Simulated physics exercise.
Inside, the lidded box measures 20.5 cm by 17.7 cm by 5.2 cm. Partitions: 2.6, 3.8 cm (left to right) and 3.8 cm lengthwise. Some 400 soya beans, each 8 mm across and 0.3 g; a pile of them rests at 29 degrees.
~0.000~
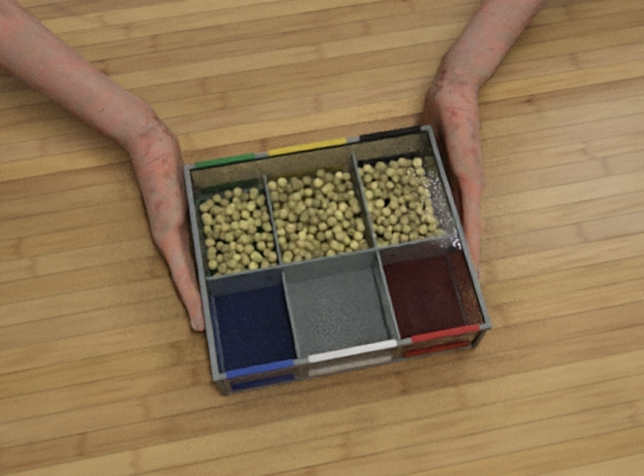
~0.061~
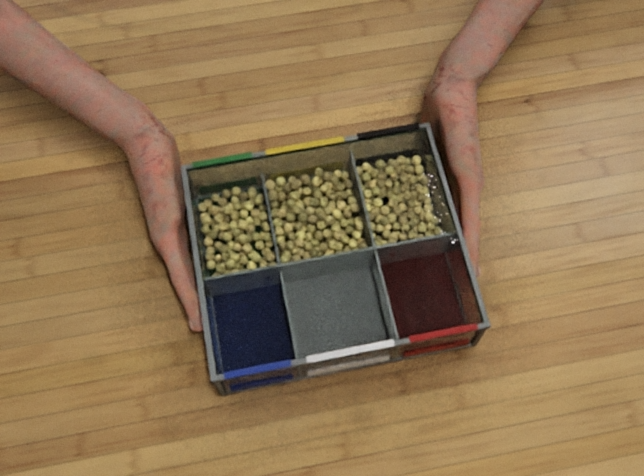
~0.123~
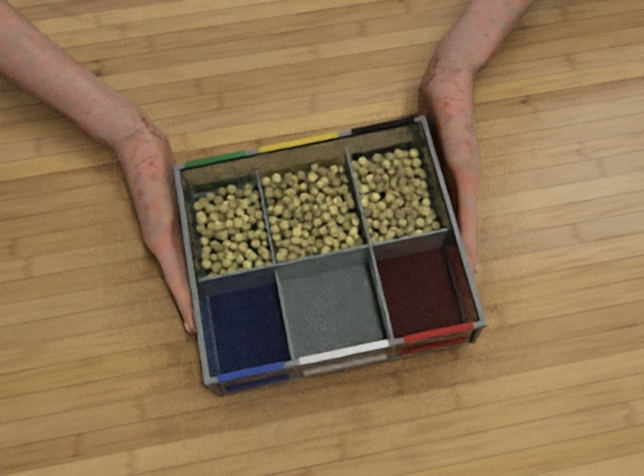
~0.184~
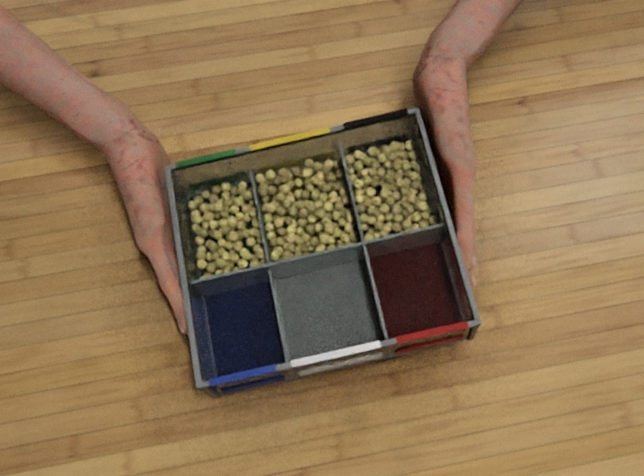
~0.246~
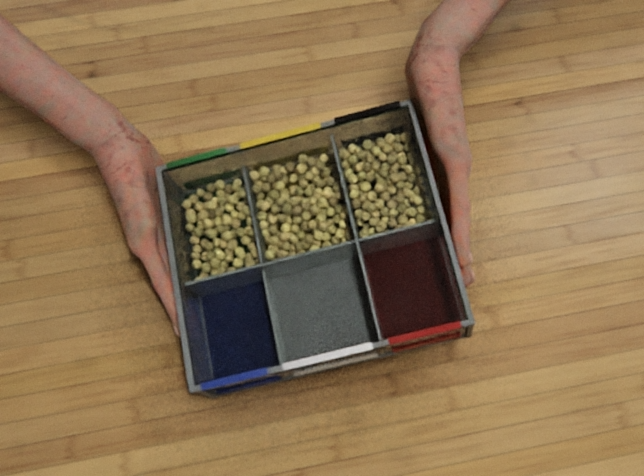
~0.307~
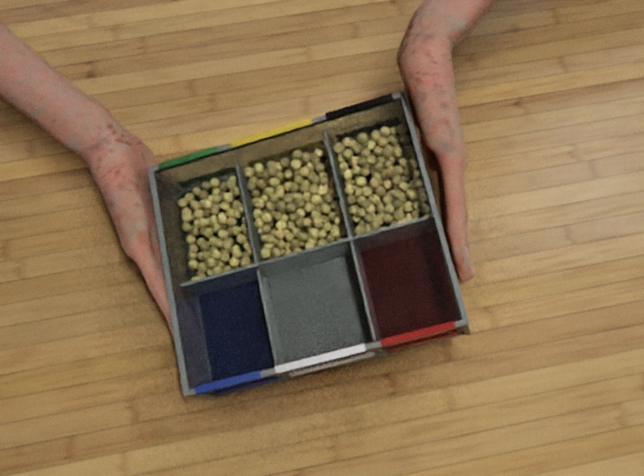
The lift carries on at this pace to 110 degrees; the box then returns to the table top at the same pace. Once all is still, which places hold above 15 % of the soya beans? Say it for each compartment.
Red compartment: No; blue compartment: Yes; green compartment: Yes; yellow compartment: No; white compartment: No; black compartment: Yes.
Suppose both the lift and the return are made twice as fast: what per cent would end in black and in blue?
In that case black 25; blue 15.
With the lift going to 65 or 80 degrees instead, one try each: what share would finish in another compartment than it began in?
Some 5 and 20 per cent.
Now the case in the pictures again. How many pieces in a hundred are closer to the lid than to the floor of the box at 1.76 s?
Some 60 per cent.
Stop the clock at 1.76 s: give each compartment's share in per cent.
Red 0; blue 15; green 45; yellow 10; white 0; black 30.
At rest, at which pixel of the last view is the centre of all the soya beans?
Near (236, 263).
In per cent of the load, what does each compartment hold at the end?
Red 0; blue 20; green 55; yellow 5; white 0; black 25.
After 1.76 s, tilt 110 degrees; blue 15 %, green 45 %, yellow 10 %, black 30 %.
Then, at 2.74 s, tilt 50 degrees; blue 20 %, green 55 %, yellow 5 %, black 25 %.
After 3.70 s, tilt 0 degrees; blue 20 %, green 55 %, yellow 5 %, black 25 %.
In the end, at 4.3 s, red 0 %, blue 20 %, green 55 %, yellow 5 %, white 0 %, black 25 %.
